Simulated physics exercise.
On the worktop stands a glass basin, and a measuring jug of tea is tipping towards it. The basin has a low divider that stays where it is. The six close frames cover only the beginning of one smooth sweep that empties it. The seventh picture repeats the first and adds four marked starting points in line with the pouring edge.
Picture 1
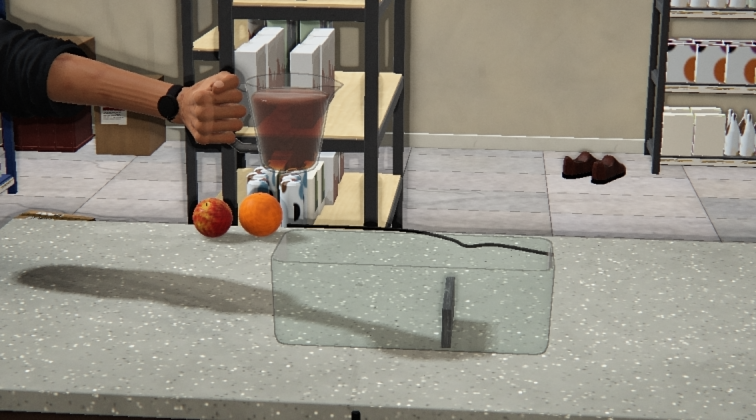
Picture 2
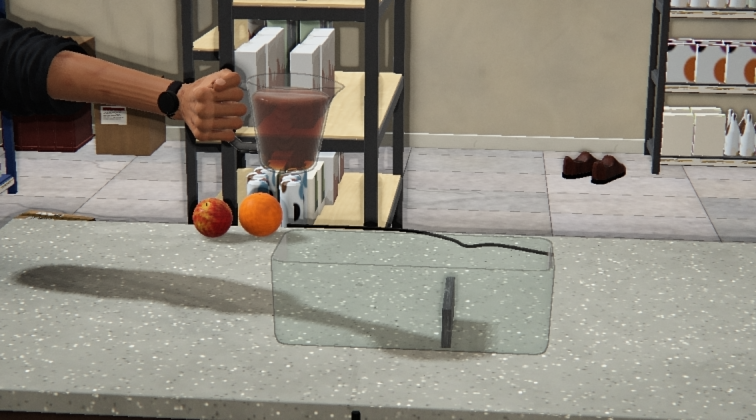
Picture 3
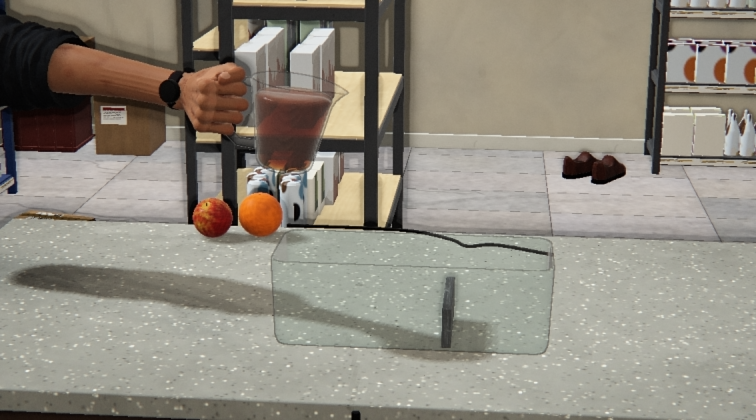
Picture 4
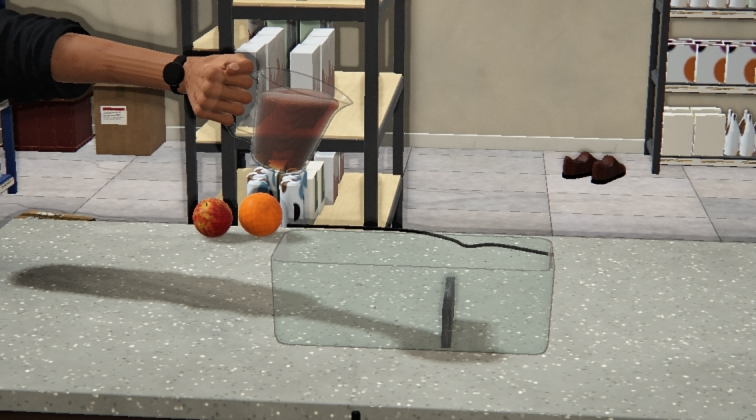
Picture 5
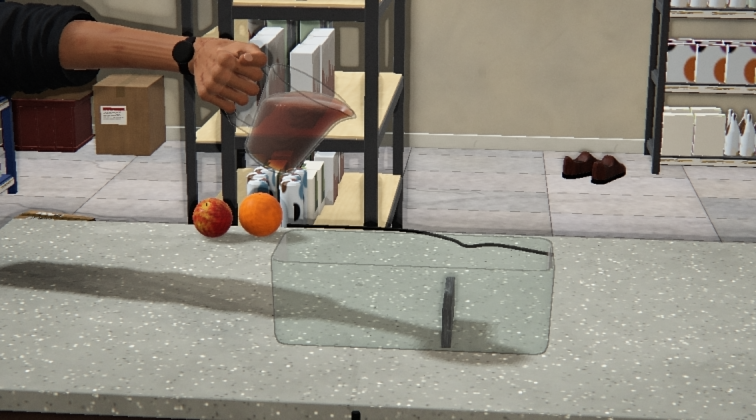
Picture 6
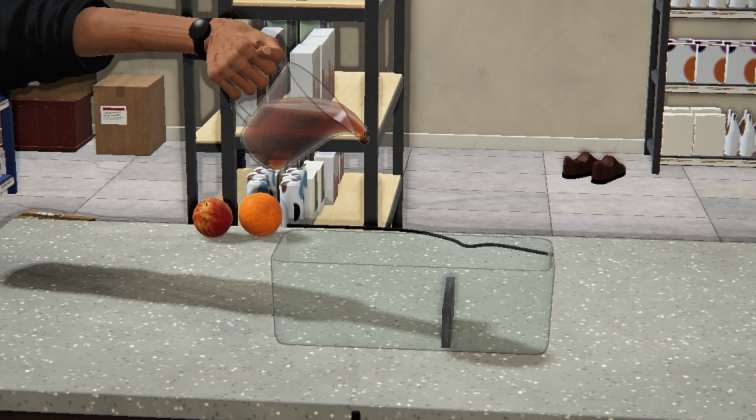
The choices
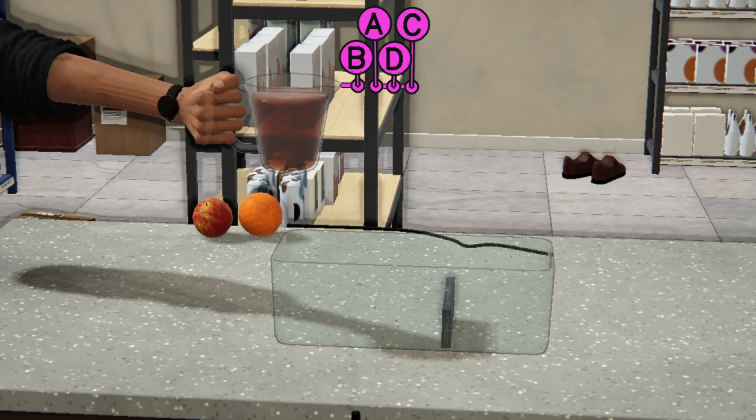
On a speckled worktop in a storeroom with shelves, a hand at left holds a clear jug of reddish-brown liquid upright above an apple, an orange and an empty glass basin. The hand gradually tilts the jug to the right, and the liquid slides to the lip and begins to run over it.
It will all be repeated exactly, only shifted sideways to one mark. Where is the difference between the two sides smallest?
C beats the others.
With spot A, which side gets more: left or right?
More ends on the left.
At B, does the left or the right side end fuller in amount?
The left side.
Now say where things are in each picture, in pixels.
Upright, lip at (342, 85); basin from (275, 342) to (548, 353); top of the wall at (449, 292); nothing has left yet.
Tipped about 2°, lip at (343, 87); nothing has left yet.
Tipped about 8°, lip at (347, 93); nothing has left yet.
Tipped about 17°, lip at (352, 103); nothing has left yet.
Tipped about 30°, lip at (355, 116); nothing has left yet.
Tipped about 44°, lip at (355, 133); tea is over the lip, down to (364, 141).
On the marked copy, A at (375, 85); B at (357, 85); C at (411, 86); D at (393, 86).
Choosing A, about 89 % ends left of the wall and 6 % right of it; 5 % is lost outside.
Choosing B, about 92 % ends left of the wall and 5 % right of it; 3 % is lost outside.
Choosing C, about 52 % ends left of the wall and 45 % right of it; 3 % is lost outside.
Choosing D, about 72 % ends left of the wall and 23 % right of it; 5 % is lost outside.
